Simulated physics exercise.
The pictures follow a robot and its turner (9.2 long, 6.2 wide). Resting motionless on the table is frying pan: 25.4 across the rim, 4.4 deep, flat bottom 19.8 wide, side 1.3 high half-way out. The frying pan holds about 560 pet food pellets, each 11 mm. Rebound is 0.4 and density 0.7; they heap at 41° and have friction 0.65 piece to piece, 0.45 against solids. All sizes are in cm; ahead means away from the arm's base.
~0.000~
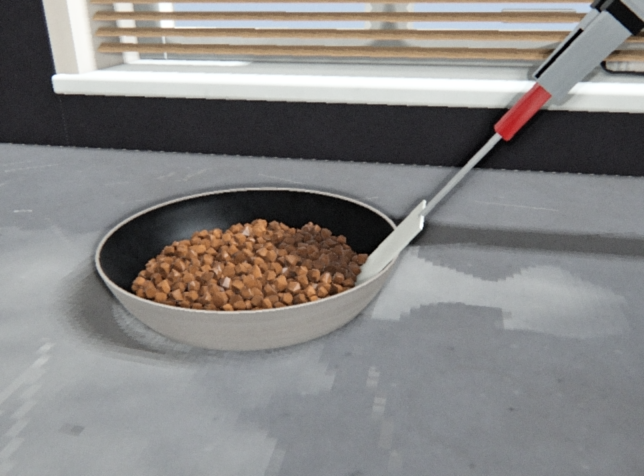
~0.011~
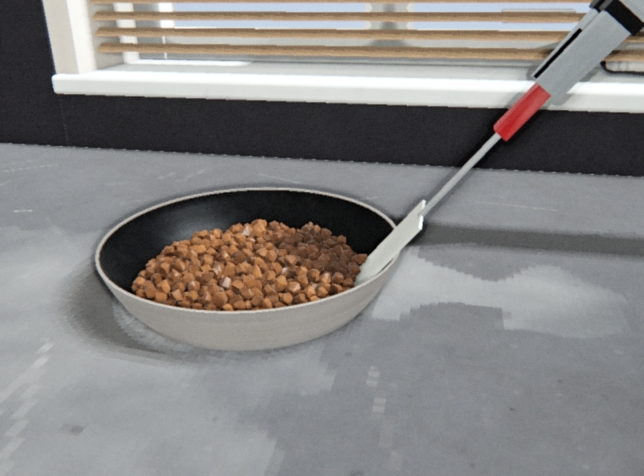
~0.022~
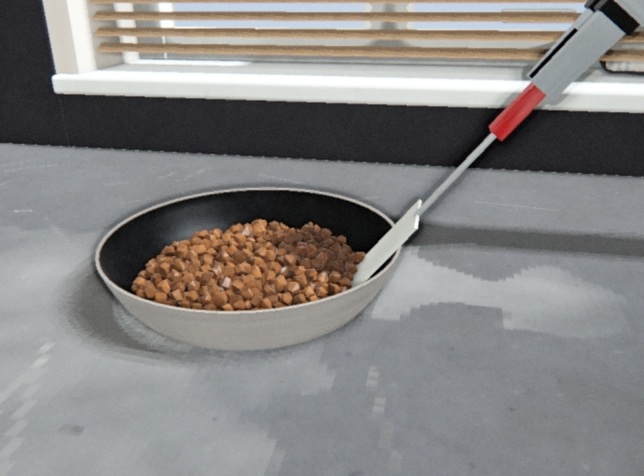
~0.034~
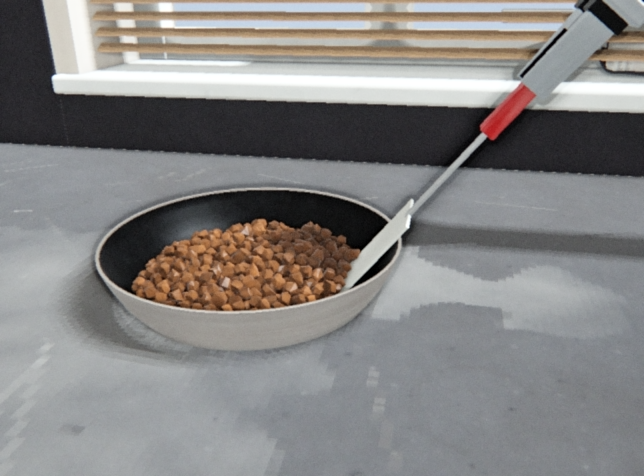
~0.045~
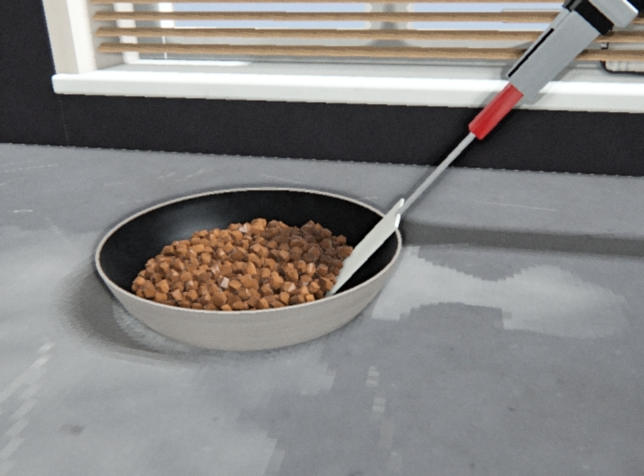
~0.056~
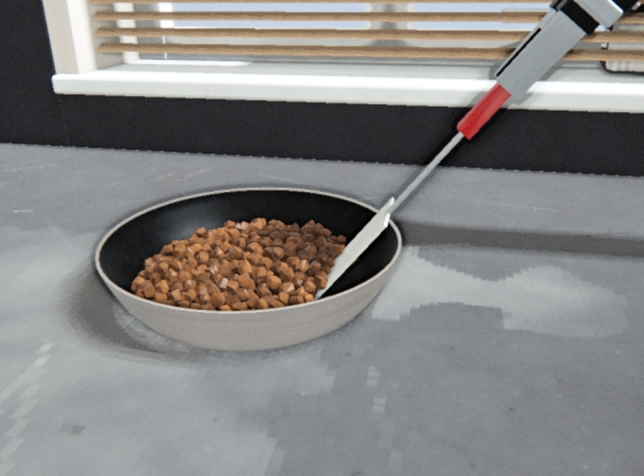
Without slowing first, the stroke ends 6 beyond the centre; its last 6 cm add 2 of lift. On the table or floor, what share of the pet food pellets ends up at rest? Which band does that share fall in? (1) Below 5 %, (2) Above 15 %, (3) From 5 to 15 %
Below 5 %.
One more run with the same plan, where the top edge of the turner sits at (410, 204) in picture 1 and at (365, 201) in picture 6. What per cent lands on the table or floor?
Near 10 in a hundred.
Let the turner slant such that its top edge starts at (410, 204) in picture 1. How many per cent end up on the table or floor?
I'd estimate close to 5 per cent.
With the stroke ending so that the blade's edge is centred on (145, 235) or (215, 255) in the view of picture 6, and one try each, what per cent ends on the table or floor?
I'd say roughly 20 per cent, then roughly 0 per cent.
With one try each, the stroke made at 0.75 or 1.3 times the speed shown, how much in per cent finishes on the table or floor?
I'd say near 0 and then near 5 per cent.
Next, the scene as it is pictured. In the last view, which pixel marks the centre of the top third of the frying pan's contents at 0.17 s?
The middle sits at approx. (210, 247).
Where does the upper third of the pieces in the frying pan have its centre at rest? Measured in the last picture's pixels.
Roughly (170, 245).
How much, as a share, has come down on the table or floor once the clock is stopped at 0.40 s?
Share at that moment: Roughly 2 %.
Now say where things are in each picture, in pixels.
The first picture shows turner top edge at (423, 213), sloping 52°; upper third of the load around (259, 262), from x 140 to 365, top at y 225; 562 in the frying pan.
The second picture shows turner top edge at (422, 213), sloping 52°; upper third of the load around (259, 262), from x 140 to 360, top at y 225.
The third picture shows turner top edge at (418, 213), sloping 52°; upper third of the load around (259, 261), from x 140 to 360, top at y 225.
The fourth picture shows turner top edge at (410, 213), sloping 52°; upper third of the load around (261, 260), from x 140 to 355, top at y 225.
The fifth picture shows turner top edge at (400, 212), sloping 52°; upper third of the load around (261, 258), from x 140 to 355, top at y 225.
The sixth picture shows turner top edge at (390, 211), sloping 52°; upper third of the load around (260, 256), from x 135 to 355, top at y 225; 562 in the frying pan.
After 0.11 s, sloping 52°, highest piece 5 above the table; 562 in the frying pan.
After 0.17 s, sloping 52°, highest piece 6 above the table; 562 in the frying pan.
After 0.40 s, sloping 52°, highest piece 6 above the table; 545 in the frying pan, 16 on the table or floor, 1 on the blade or in flight.
After 1.45 s, sloping 52°, highest piece 6 above the table; 545 in the frying pan, 17 on the table or floor.
At rest, 545 in the frying pan, 17 on the table or floor. That is 3 % on the table or floor.
